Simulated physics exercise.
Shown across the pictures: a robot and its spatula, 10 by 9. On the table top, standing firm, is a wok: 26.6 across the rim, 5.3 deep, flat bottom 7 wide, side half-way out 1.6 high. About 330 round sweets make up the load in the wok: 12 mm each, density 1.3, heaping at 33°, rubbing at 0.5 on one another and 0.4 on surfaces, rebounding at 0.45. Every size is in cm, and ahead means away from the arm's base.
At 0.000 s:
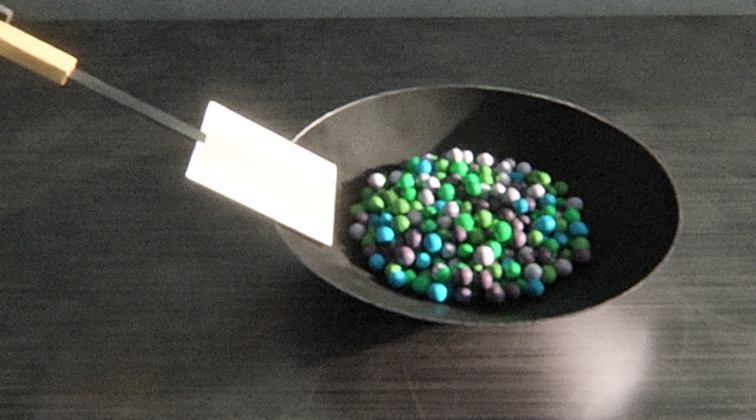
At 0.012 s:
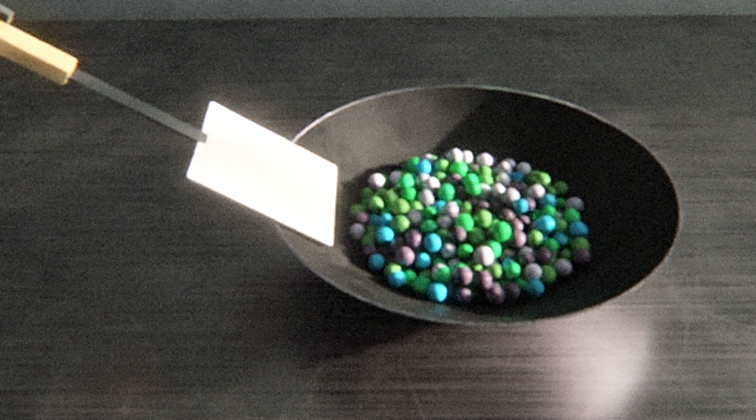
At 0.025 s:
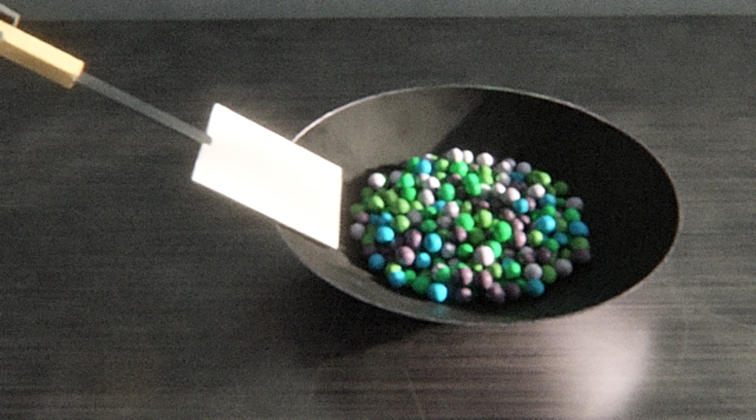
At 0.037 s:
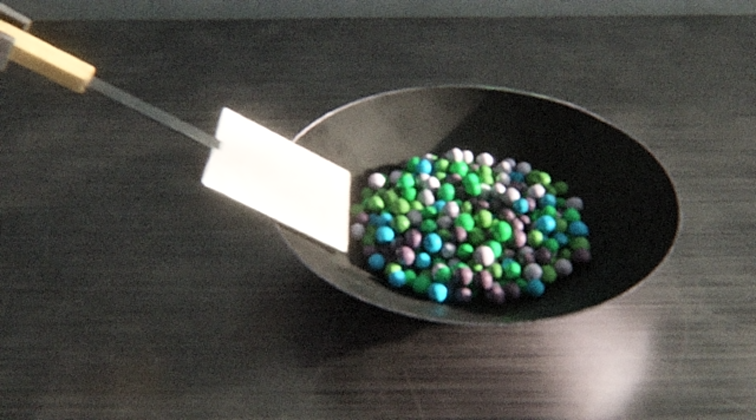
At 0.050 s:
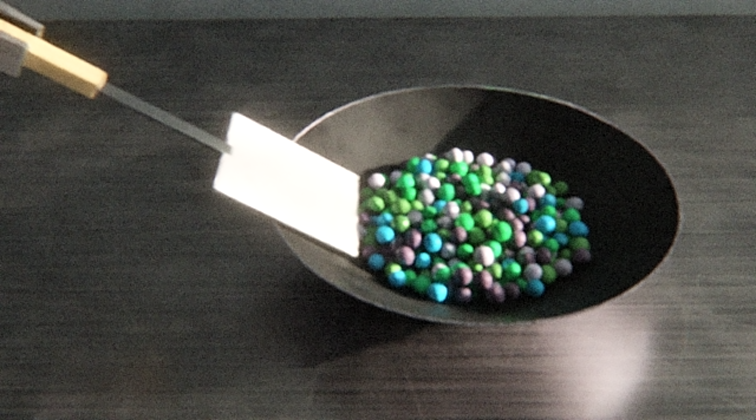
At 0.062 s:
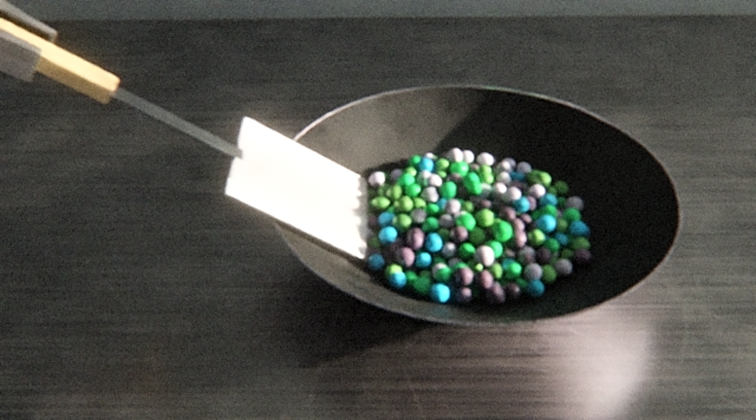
At first, a white spatula held by a robot arm barely moves over the left rim of a dark wok holding green, blue, white and purple round sweets. Then it slides slowly right and slightly down into the wok, its edge meeting the pile and nudging the nearest sweets slightly.
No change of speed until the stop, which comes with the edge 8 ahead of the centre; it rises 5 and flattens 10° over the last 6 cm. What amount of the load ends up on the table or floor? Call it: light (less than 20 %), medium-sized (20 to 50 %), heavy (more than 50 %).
It comes out light.
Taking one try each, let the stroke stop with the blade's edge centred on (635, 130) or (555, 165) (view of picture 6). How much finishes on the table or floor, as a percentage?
Respectively some 30 and 0 percent end on the table or floor.
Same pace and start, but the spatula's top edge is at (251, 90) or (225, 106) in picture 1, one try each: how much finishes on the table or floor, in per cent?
About 15 and 15 per cent.
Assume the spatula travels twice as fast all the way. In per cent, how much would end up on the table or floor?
Roughly 25 per cent, I'd say.
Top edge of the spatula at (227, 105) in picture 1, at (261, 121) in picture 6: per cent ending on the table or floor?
Around 10 per cent finishes there.
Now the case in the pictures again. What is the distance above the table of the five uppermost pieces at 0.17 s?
Height: Approx. 6 cm.
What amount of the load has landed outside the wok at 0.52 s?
About 10 per cent.
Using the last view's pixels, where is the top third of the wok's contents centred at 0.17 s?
Centre estimated at around (556, 208).
By 0.17 s, sloping 33°, highest piece 6 above the table; 326 in the wok.
By 0.27 s, sloping 29°, highest piece 7 above the table; 323 in the wok, 1 on the table or floor, 2 on the blade or in flight.
By 0.52 s, sloping 23°, highest piece 6 above the table; 292 in the wok, 33 on the table or floor, 1 on the blade or in flight.
By 1.57 s, sloping 23°, highest piece 6 above the table; 292 in the wok, 34 on the table or floor.
Final count, 292 in the wok, 34 on the table or floor. That is 10 % on the table or floor.
